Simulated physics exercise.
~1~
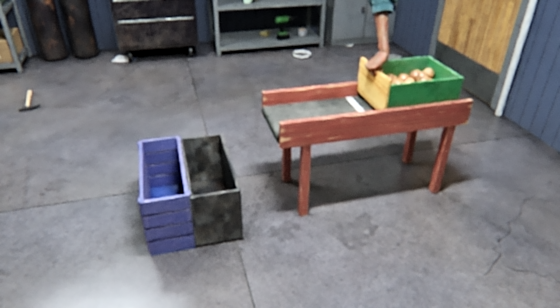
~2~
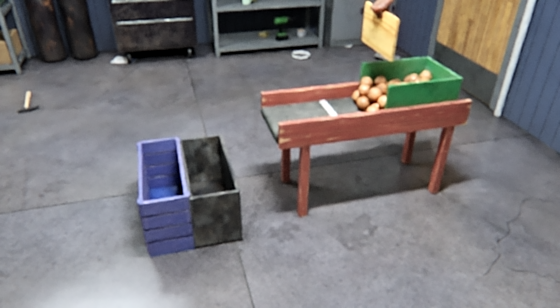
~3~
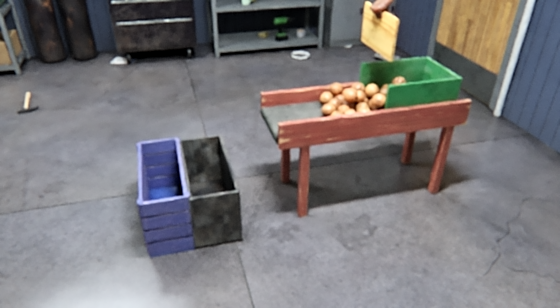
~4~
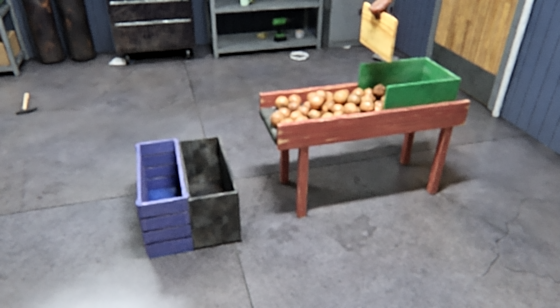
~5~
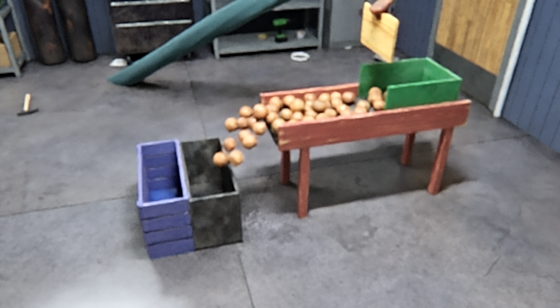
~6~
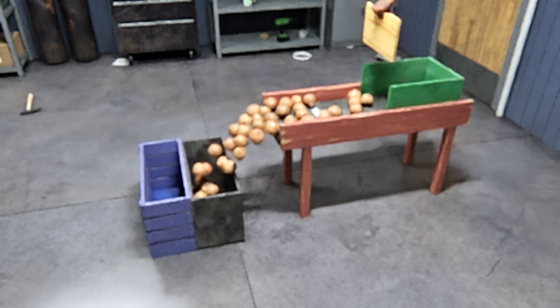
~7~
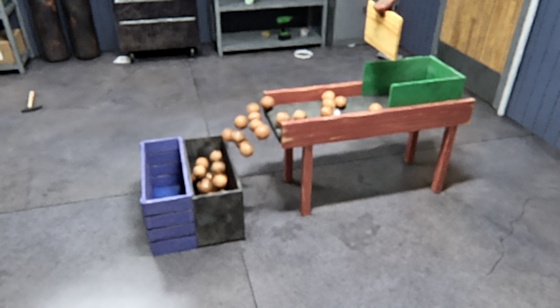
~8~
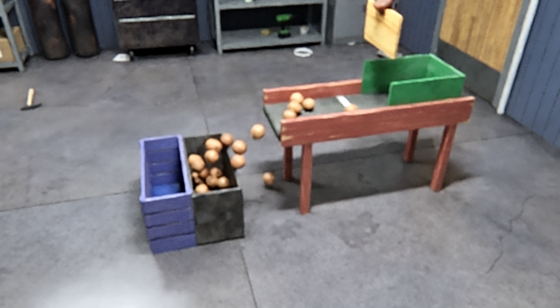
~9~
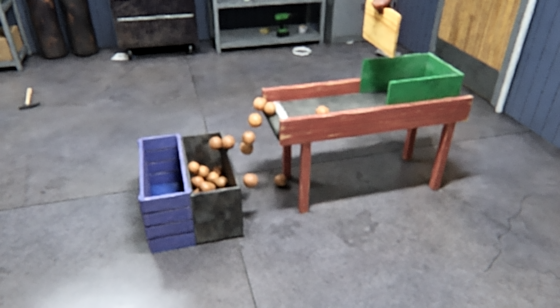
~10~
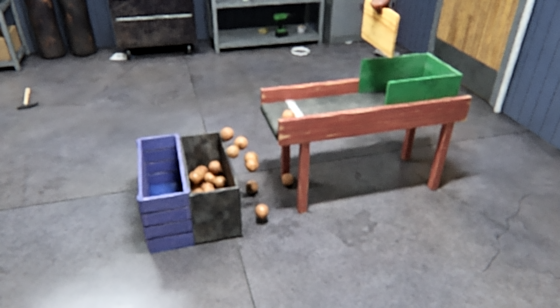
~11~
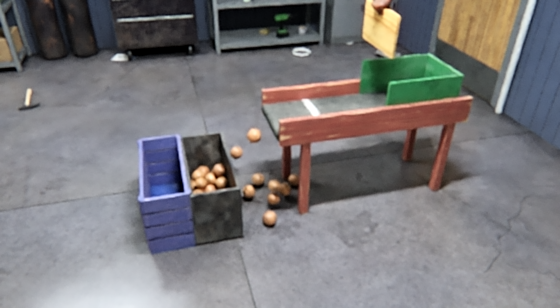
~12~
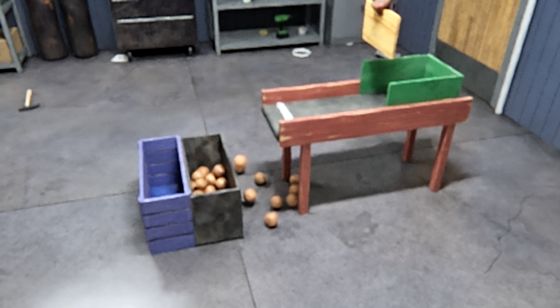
To begin with, a hand grips a wooden gate holding brown onions inside a green pen on a red-sided table, with a black bin and a blue tote on the floor to the left. The hand lifts the gate, and the onions spill out and travel left along the belt. They reach the end and tumble off in a stream, many dropping into the black bin. As the stream thins, later ones fall short onto the floor. Finally the belt is empty, most onions sit in the black bin, several lie beneath the belt's end, and the blue tote holds none.
